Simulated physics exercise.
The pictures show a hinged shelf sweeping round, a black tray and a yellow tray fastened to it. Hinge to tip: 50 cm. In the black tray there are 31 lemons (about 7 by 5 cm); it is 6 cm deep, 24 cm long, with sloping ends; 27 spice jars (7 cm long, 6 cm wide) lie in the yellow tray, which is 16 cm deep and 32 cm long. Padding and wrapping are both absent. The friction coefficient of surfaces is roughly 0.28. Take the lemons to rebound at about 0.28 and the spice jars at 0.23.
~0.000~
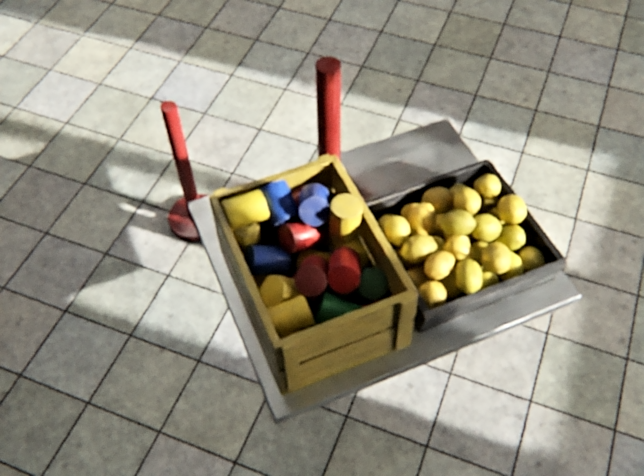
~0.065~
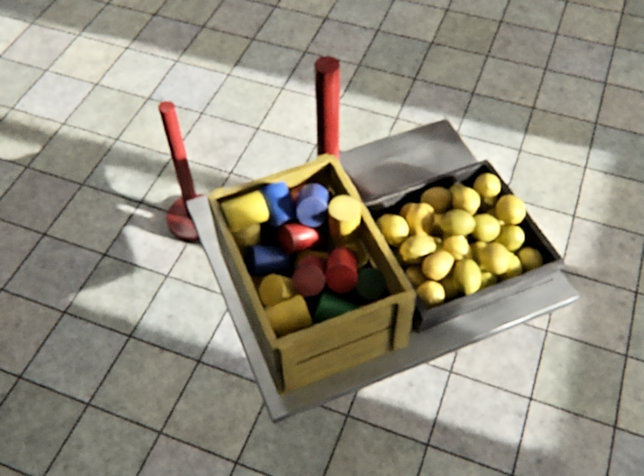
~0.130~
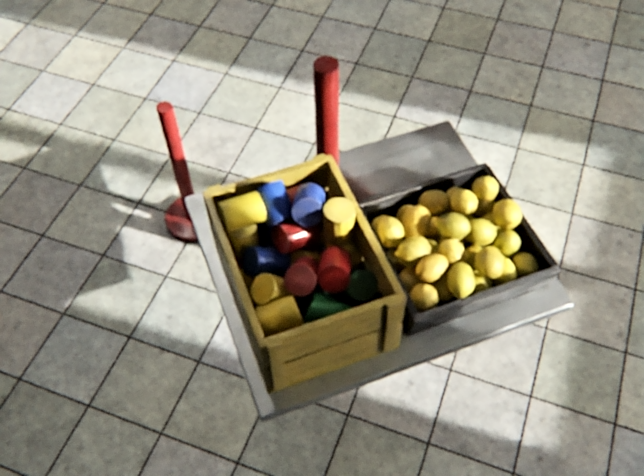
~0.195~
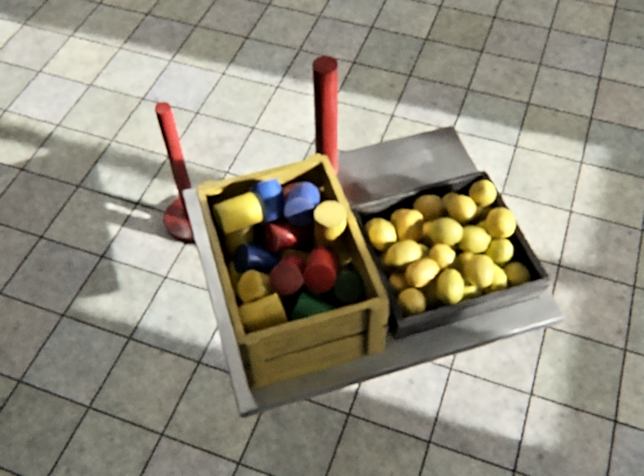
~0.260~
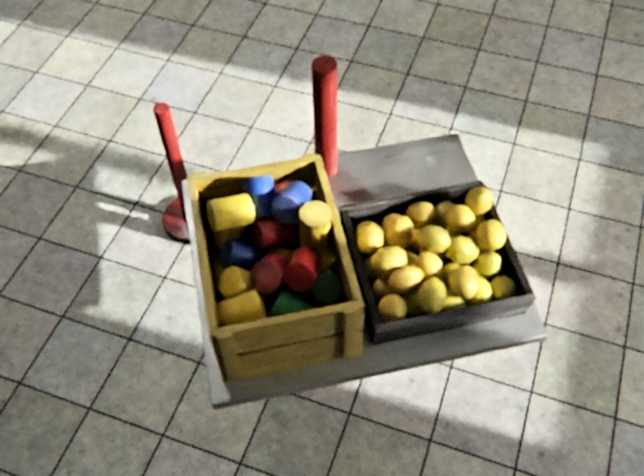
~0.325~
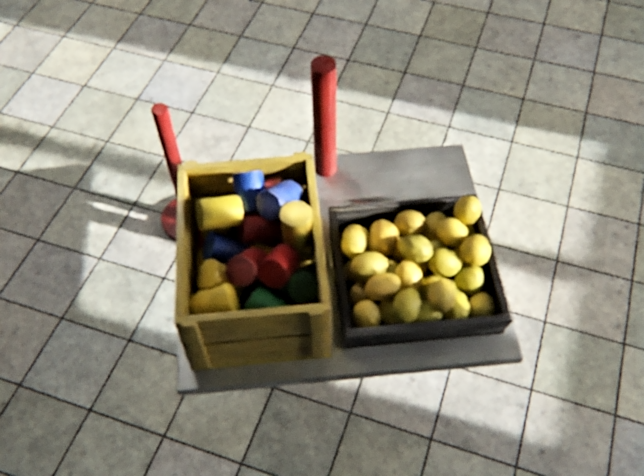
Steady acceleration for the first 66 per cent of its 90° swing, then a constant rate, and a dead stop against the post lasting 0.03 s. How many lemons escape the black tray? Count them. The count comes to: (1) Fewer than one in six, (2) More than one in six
The answer is 1.
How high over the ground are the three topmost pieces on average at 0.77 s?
About 62 cm up.
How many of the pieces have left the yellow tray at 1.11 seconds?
Yellow tray - close to 0.
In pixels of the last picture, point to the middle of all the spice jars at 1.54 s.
Pixel (173, 146), give or take.
After 0.69 s, it reaches the stop.
After 0.77 s, black tray 31 in, 0 out and yellow tray 27 in, 0 out.
After 0.89 s, black tray 31 in, 0 out and yellow tray 27 in, 0 out.
After 1.11 s, black tray 30 in, 1 out and yellow tray 27 in, 0 out.
When it is over (at 1.54 s), black tray 30 in, 1 out and yellow tray 27 in, 0 out. Asked share, 1 of 31, 3 per cent.
